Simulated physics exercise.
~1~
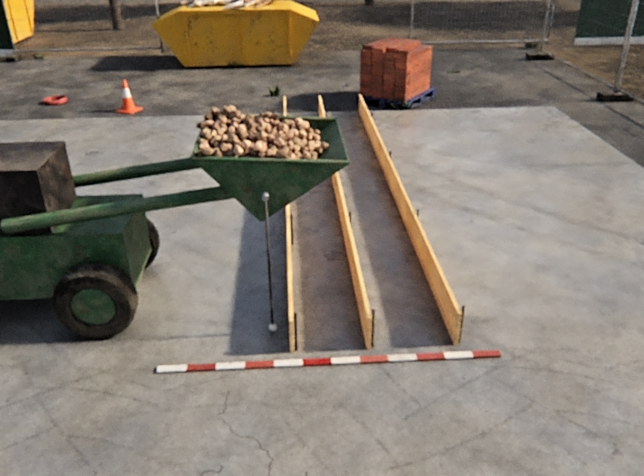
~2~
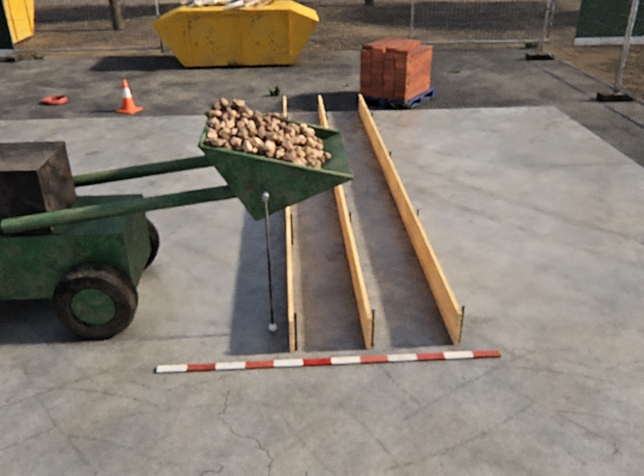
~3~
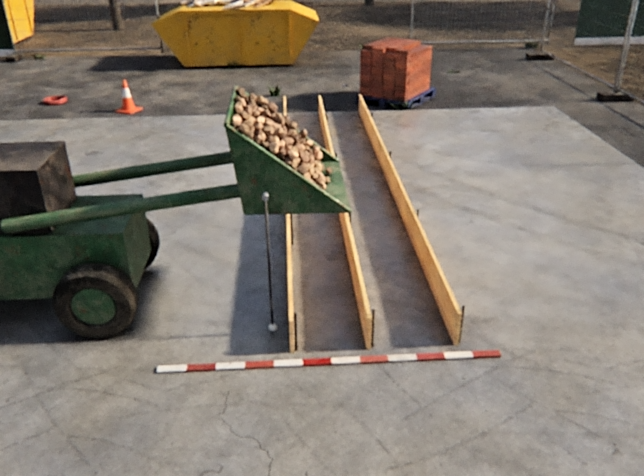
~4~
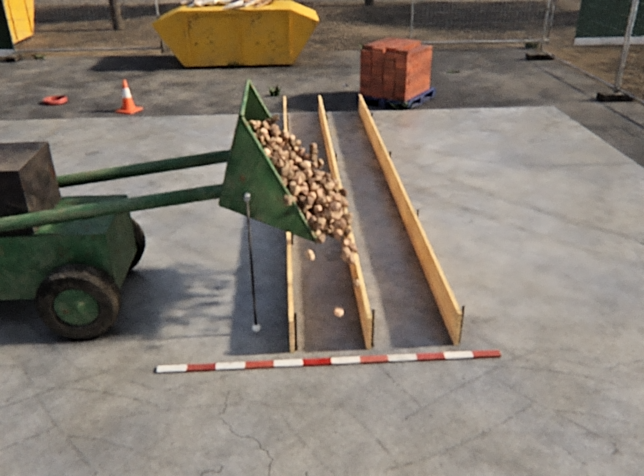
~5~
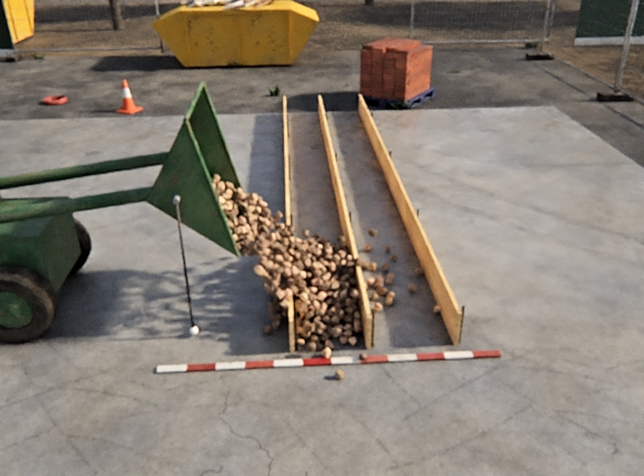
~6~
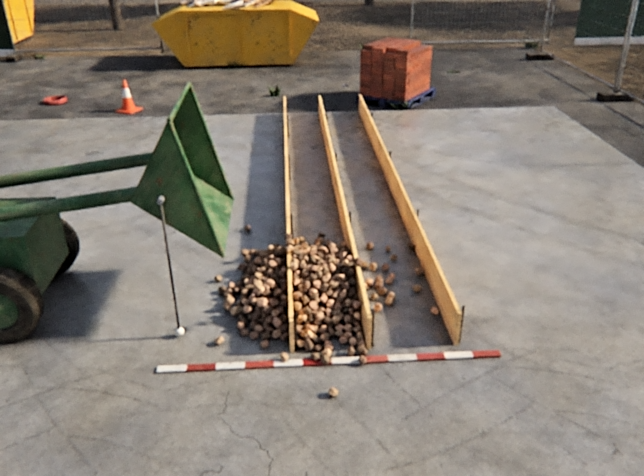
The footage shows a green loader tipping its bucket of brownish stones toward low wooden boards on a concrete yard, then backing left as they pour out. The bucket ends empty, with most stones heaped in the nearer bay, many left of it and a few in the farther bay.
